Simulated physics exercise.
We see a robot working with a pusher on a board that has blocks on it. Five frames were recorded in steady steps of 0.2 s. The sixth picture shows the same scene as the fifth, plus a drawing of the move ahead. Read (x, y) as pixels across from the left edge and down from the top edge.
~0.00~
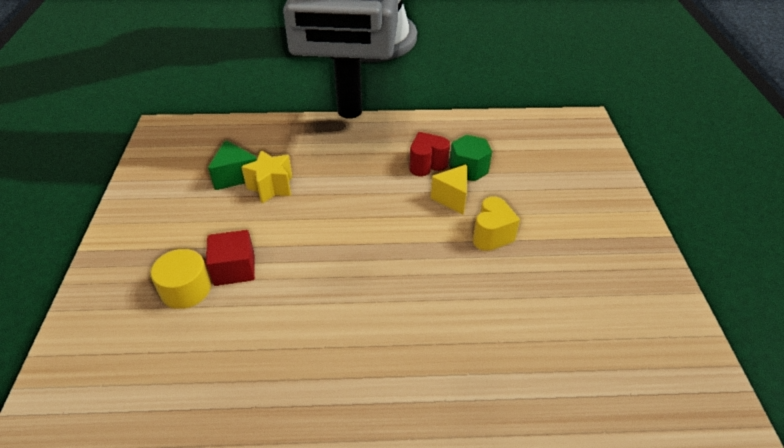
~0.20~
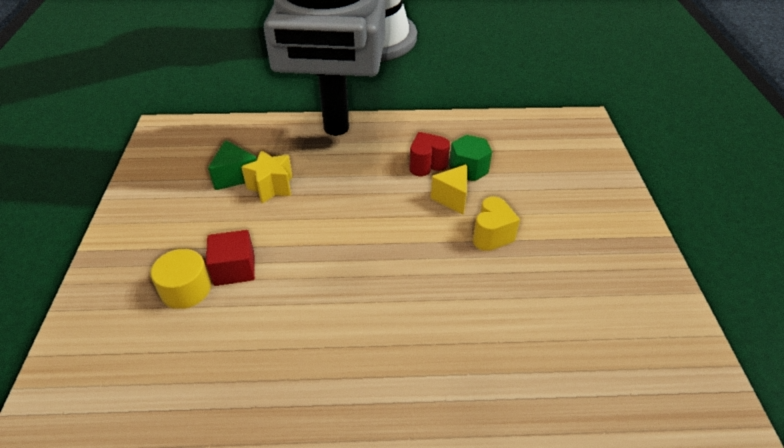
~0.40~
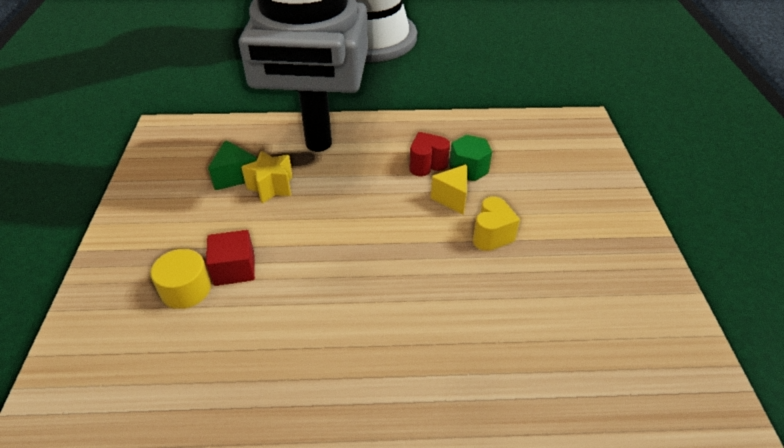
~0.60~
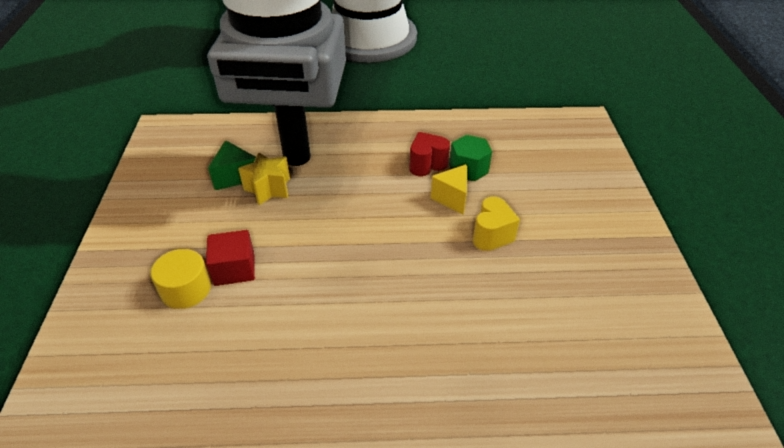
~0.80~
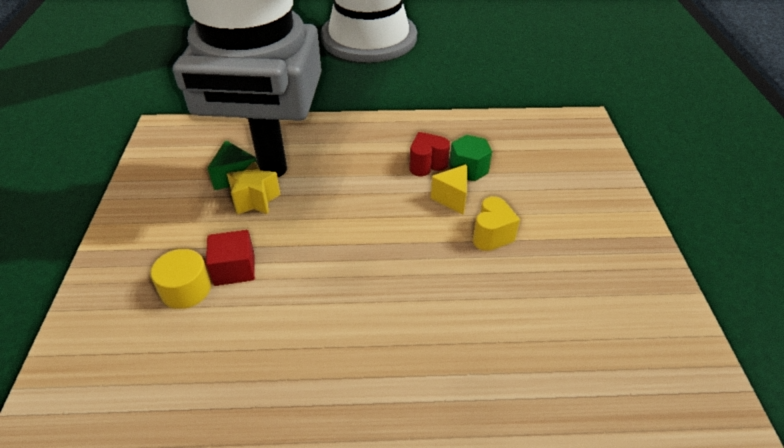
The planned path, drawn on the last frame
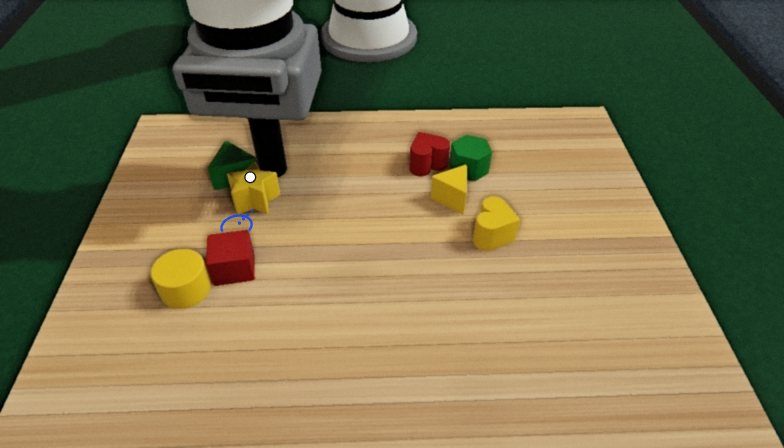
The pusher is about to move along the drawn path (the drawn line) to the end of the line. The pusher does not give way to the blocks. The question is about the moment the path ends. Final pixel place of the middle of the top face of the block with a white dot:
Near (202, 219).
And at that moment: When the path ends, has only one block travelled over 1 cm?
It seems so.
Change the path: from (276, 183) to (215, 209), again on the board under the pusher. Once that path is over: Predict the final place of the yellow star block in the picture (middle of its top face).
The middle of its top is at (203, 208).
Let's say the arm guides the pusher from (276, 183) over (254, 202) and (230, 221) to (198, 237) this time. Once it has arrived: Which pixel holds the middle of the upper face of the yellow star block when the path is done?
Somewhere near (167, 236).
Drawn move, in a line from (276, 183) to (237, 226); the dot is on the yellow star block.
What follows on the original path. Halfway along, pusher at (253, 191); yellow star block at (227, 199).
At the end, pusher at (233, 213); red square block at (225, 248), turned 10° anticlockwise; green triangular block still; yellow star block at (202, 219).
